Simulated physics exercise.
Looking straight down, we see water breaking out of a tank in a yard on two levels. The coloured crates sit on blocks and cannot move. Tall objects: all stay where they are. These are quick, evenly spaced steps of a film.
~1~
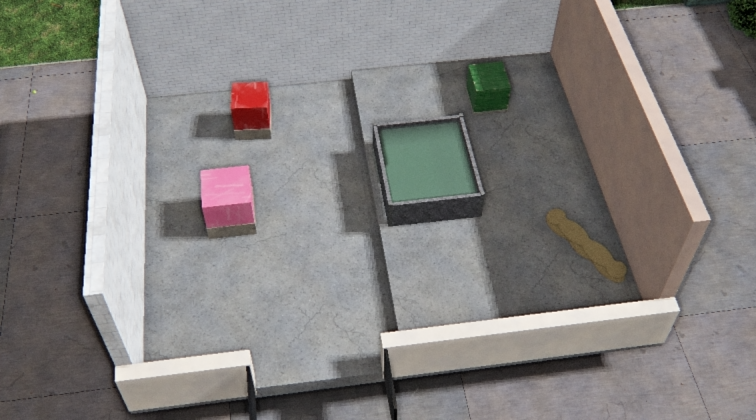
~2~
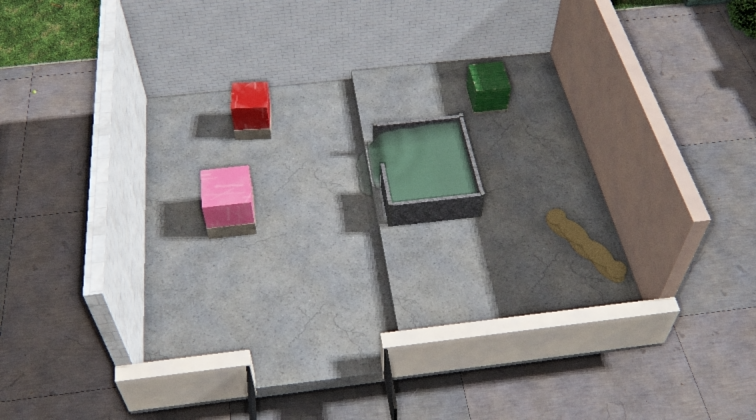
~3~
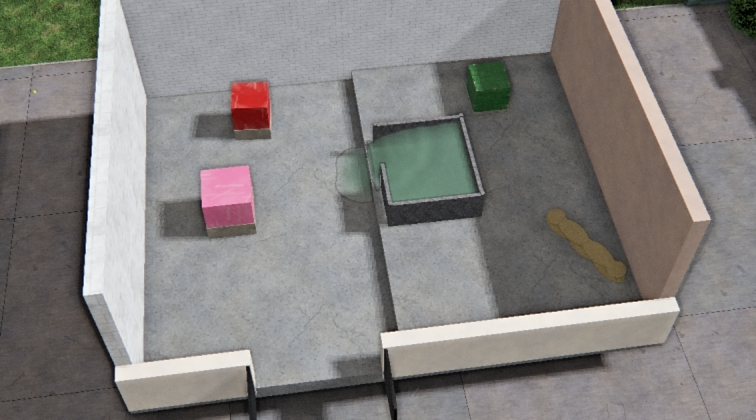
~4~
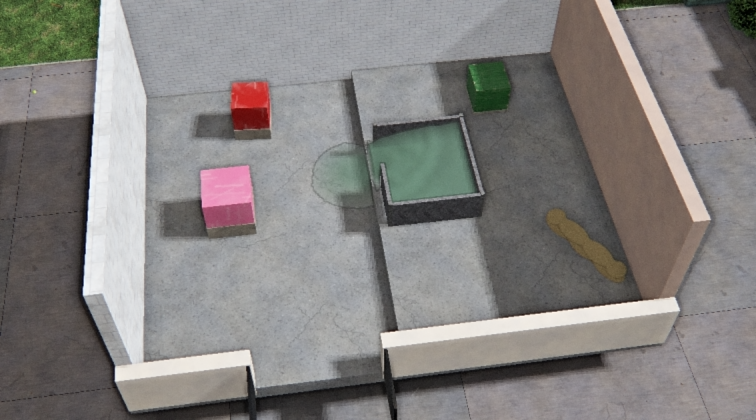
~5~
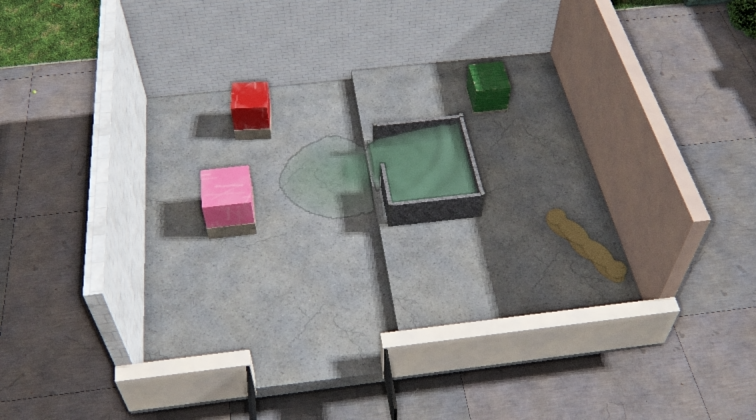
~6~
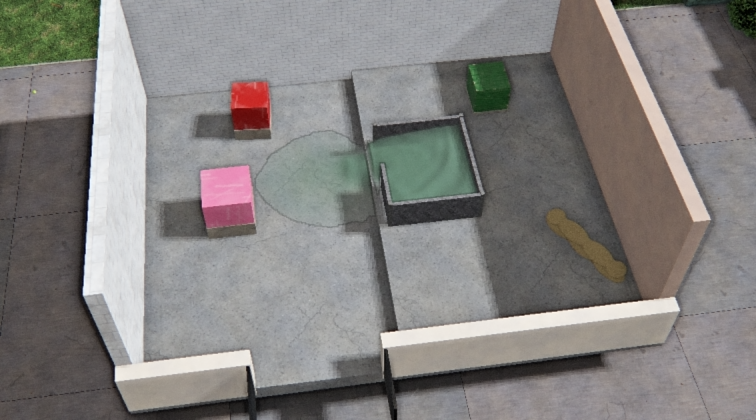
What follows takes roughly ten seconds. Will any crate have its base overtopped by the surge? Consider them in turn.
Each in turn: The green crate is spared, the red crate is spared, the pink crate is spared.
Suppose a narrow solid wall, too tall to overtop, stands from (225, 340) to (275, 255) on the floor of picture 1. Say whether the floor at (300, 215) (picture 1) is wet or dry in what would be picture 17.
At that place: Awash.
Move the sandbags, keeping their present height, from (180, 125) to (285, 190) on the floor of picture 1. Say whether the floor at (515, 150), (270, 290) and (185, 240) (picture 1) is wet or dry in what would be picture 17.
My reading, in sequence: Untouched, drenched, untouched.
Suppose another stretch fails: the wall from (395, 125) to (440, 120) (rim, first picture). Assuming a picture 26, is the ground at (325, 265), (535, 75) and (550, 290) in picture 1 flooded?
The first comes out untouched, the second soaked, the third untouched.
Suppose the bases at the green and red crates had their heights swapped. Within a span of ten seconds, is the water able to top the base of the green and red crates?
I reckon the green crate is left unharmed but the red crate is inundated.
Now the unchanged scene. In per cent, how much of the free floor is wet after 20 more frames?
Close to 40 percent, by my reckoning.
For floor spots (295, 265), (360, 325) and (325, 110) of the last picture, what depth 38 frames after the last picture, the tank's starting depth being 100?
In the order asked, some 4, 2 and 8 in a hundred.
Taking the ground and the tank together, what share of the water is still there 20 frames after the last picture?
Estimate: Close to 100 %.
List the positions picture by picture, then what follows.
The tank at (427, 162) is whole and still, in the first picture.
Water pours out at (380, 159) and has run to (368, 146), in the second picture.
Water pours out at (380, 160) and has run to (343, 192), in the third picture.
Water pours out at (380, 161) and has run to (318, 189), in the fourth picture.
Water pours out at (380, 161) and has run to (285, 179), in the fifth picture.
The front is at (261, 179), out from the gap at (380, 160), in the sixth picture.
A moment on, water covers 15 % of the floor; the green crate not reached, the red crate water round its plinth, the pink crate water round its plinth.
Next, water covers 25 % of the floor; the green crate not reached, the red crate water round its plinth, the pink crate water round its plinth.
Then, water covers 40 % of the floor; the green crate not reached, the red crate water round its plinth, the pink crate water round its plinth.
Later, water covers 45 % of the floor; the green crate not reached, the red crate water round its plinth, the pink crate water round its plinth.
In the end, water covers 55 % of the floor; the green crate stayed above the water, the red crate stayed above the water, the pink crate stayed above the water.
